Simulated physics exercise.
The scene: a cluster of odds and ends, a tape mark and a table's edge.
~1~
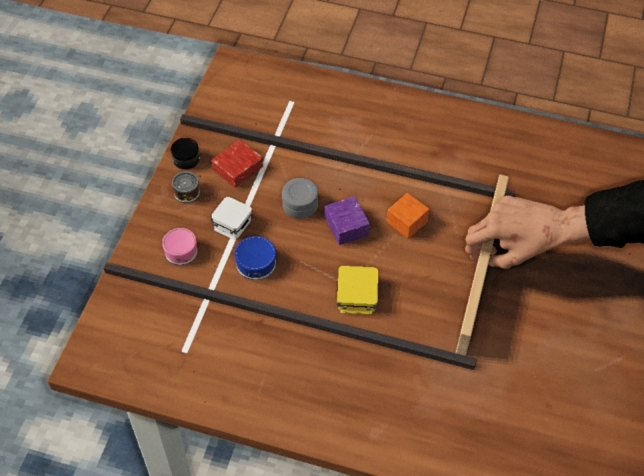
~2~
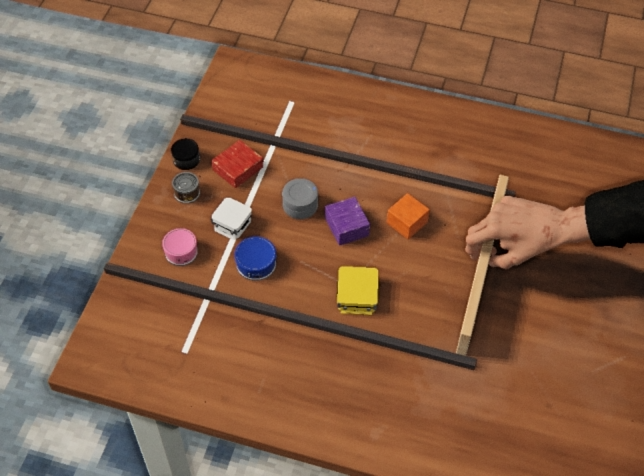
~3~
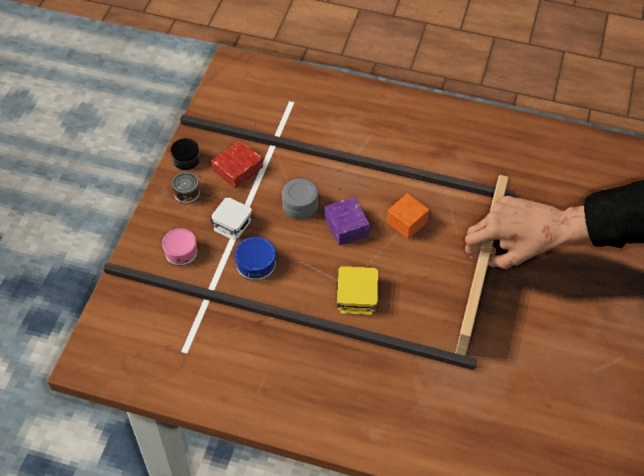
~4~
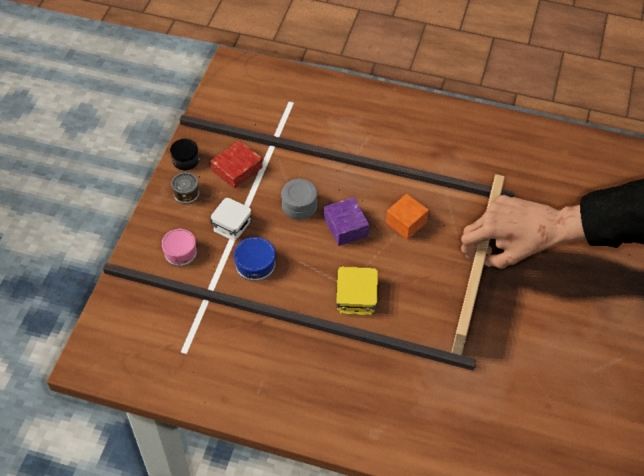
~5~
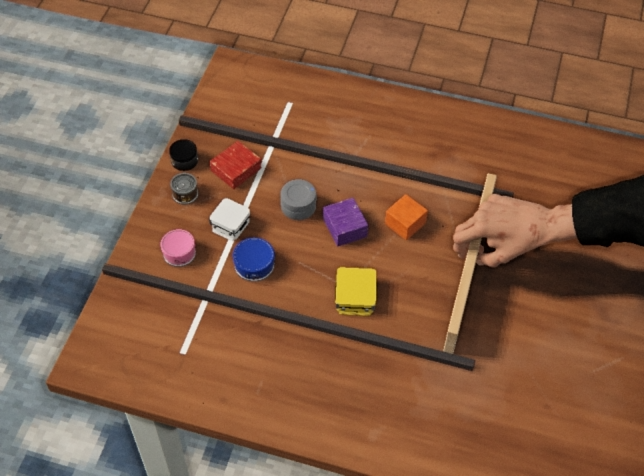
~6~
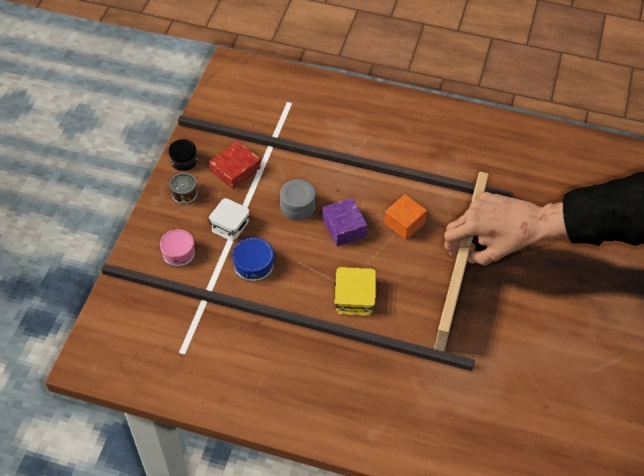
A hand resting on a wooden bar between two dark rails, then sliding it slightly left toward scattered colourful blocks and tins.
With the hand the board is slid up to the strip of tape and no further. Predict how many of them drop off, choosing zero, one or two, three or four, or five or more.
From what happens, the ones that come off the end make zero in total.
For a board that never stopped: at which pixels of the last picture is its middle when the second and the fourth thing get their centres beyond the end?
At (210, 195) for the second, at (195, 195) for the fourth.
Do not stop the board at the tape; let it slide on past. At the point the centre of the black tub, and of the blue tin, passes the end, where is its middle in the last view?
The middle is at (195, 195) when it's the black tub, and at (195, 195) when it's the blue tin.
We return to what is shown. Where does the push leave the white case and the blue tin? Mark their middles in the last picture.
Approximately (186, 212) for one, approximately (170, 238) for the other.
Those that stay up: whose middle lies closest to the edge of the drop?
The pink tin ends nearest.
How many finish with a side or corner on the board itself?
Tally at the end: 3.
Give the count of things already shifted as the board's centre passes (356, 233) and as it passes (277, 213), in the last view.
The first count is 3, and then it's 8.
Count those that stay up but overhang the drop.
Looks like 0 of them.
Soon after, none off yet; black tub at rest near (183, 155); brown pot at rest near (184, 189); pink tin at rest near (178, 248).
Then, none off yet; black tub at rest near (183, 155); brown pot at rest near (184, 189); pink tin moving near (172, 247).
At rest, the number that fall off is zero.
